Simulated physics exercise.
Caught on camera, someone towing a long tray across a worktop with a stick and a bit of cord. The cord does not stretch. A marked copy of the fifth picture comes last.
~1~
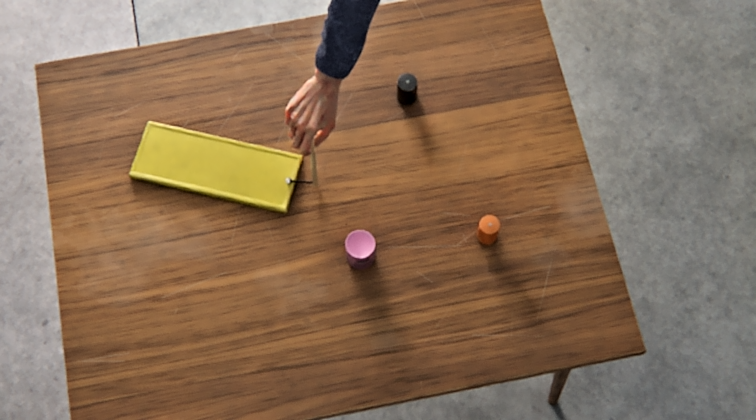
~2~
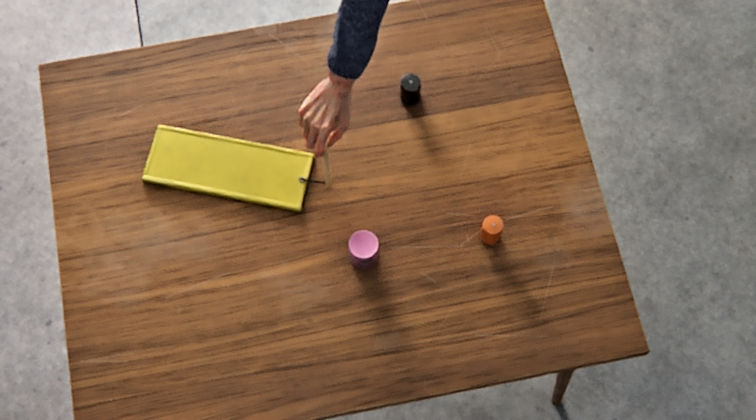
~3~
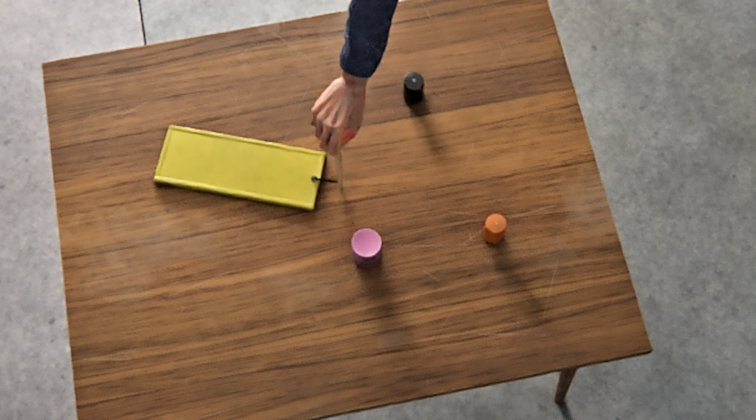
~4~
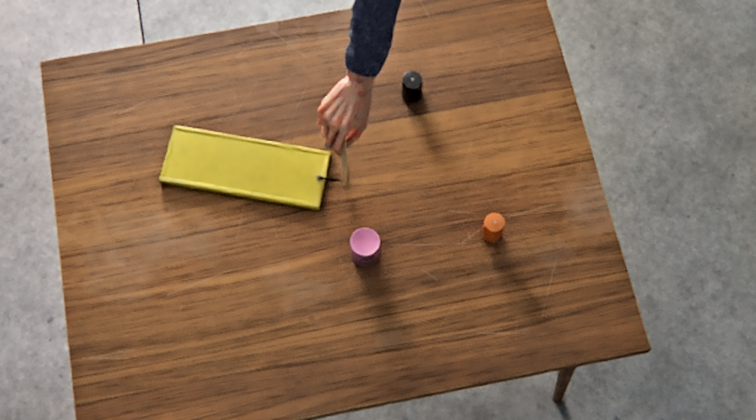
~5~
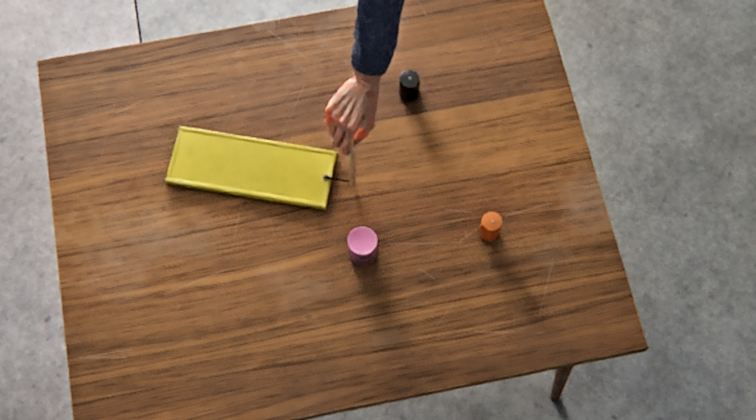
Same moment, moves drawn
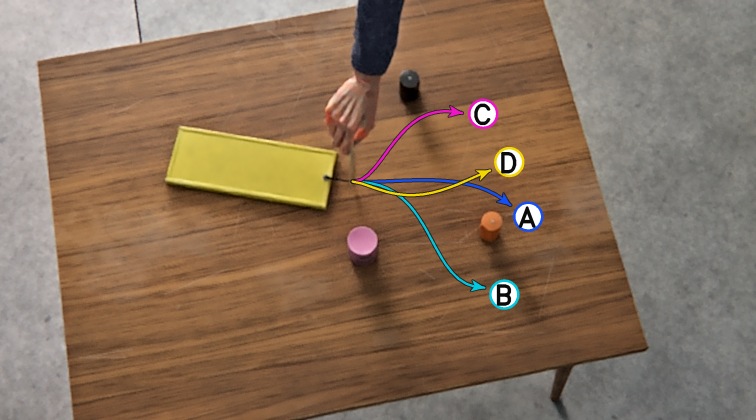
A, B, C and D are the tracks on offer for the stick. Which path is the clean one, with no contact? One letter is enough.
Path D touches nothing.
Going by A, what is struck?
It meets the orange candle.
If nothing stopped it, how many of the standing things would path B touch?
It touches one.
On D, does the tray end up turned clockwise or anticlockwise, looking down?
It turns anticlockwise.
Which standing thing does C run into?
It meets the black candle.
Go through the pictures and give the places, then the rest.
In the first frame, yellow tray (216, 165); black candle (407, 89); pink jar (360, 250).
In the second frame, yellow tray (228, 166); orange candle (492, 230).
In the third frame, yellow tray (240, 166); pink jar (367, 249).
In the fourth frame, yellow tray (246, 166); black candle (412, 87).
In the fifth frame, yellow tray (252, 166); orange candle (491, 227); black candle (409, 86); pink jar (363, 247).
On the marked copy, A from (353, 182) via (434, 180) to (511, 205); B from (353, 182) via (424, 226) to (485, 288); C from (353, 182) via (400, 135) to (462, 113); D from (353, 182) via (423, 194) to (490, 170).
With D. Early on, foot of the stick (403, 195), middle of the tray (302, 176).
Further on, foot of the stick (454, 187), middle of the tray (350, 180).
At the end, foot of the stick (494, 170), middle of the tray (392, 177); nothing has been touched.
As for the rest, A meets the orange candle; B meets the pink jar; C meets the black candle.
